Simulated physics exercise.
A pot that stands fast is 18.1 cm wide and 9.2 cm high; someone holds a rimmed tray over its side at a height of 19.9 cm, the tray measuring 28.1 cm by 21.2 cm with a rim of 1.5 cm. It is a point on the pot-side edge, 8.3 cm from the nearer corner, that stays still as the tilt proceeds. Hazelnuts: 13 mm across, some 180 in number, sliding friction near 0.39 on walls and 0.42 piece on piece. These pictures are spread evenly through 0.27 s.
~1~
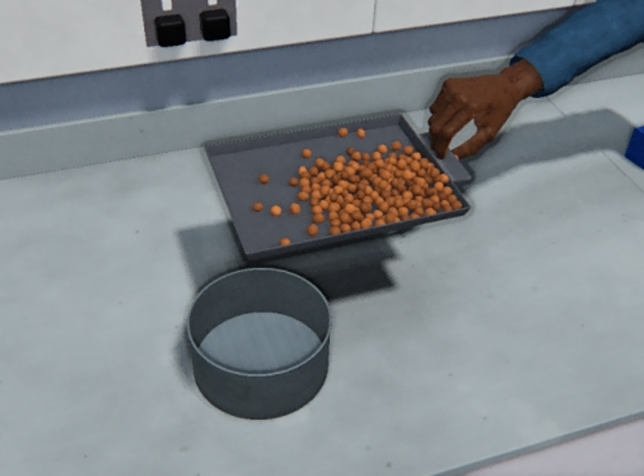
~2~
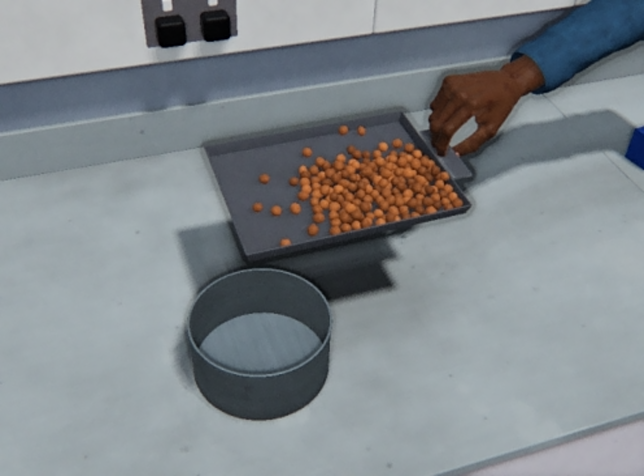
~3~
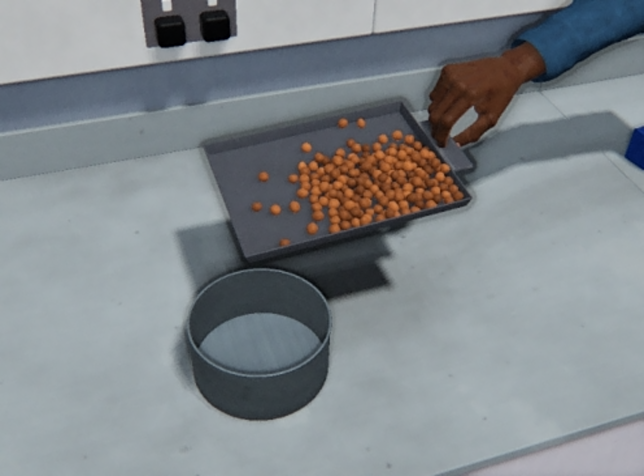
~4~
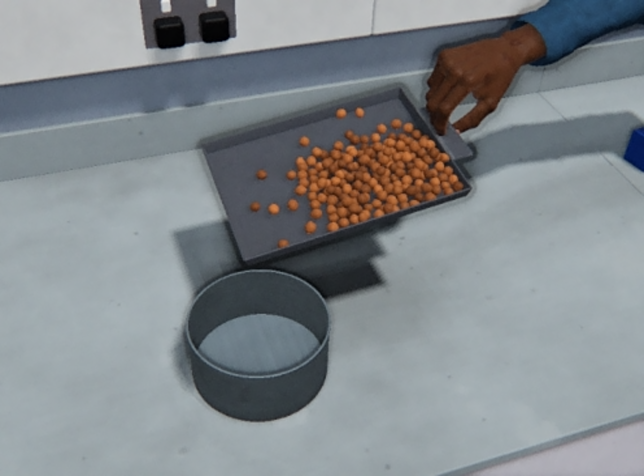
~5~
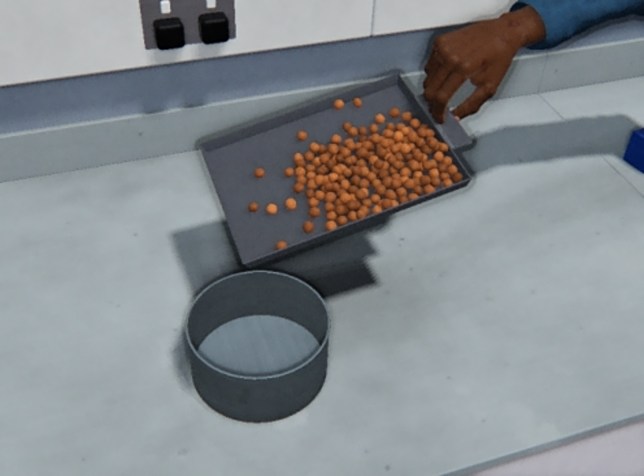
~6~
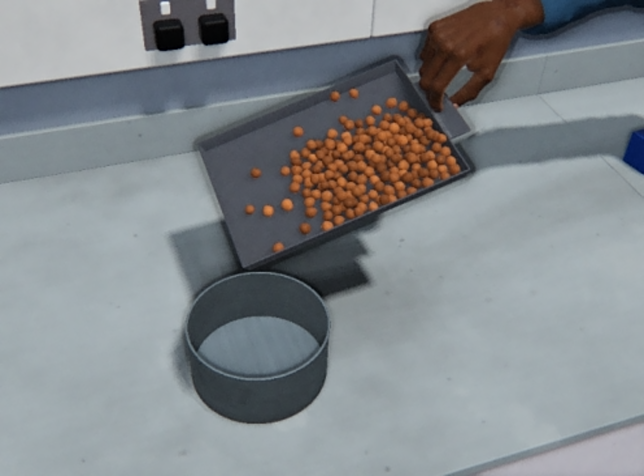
A hand in a blue sleeve holds a dark rimmed tray of small orange balls, nearly still and level at first, above a grey countertop beside a round grey pot. The hand then rises slightly, tilting the tray gradually towards its left front corner, while the balls stay clustered towards its right side.
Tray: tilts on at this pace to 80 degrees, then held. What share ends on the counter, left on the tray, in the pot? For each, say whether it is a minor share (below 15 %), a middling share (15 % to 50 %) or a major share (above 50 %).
Counter: Moderate. Left on the tray: Minimal. Pot: Predominant.
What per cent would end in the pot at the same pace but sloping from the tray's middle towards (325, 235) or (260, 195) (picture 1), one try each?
Around 70 % for the first direction, around 20 % for the second.
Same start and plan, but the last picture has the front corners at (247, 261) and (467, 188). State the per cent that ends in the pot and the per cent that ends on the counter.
Pot 90; counter 5.
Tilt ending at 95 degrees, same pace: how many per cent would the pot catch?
75 %.
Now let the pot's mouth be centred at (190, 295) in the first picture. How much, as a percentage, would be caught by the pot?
About 70 per cent.
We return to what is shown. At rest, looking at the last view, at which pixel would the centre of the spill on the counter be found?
About (100, 372).
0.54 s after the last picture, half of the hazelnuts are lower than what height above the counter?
Around 20 cm up.
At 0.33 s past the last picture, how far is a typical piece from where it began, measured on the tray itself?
About 10 cm.
Then, 0.33 s after the last picture, tilt 49 degrees; the tray holds 100 %, the pot 0 %.
Then, 0.54 s after the last picture, tilt 68 degrees; the tray holds 60 %, the pot 15 %.
Then, 0.88 s after the last picture, tilt 80 degrees; the tray holds 10 %, the pot 60 %.
In the end, counter 25 %, tray 0 %, pot 75 %.
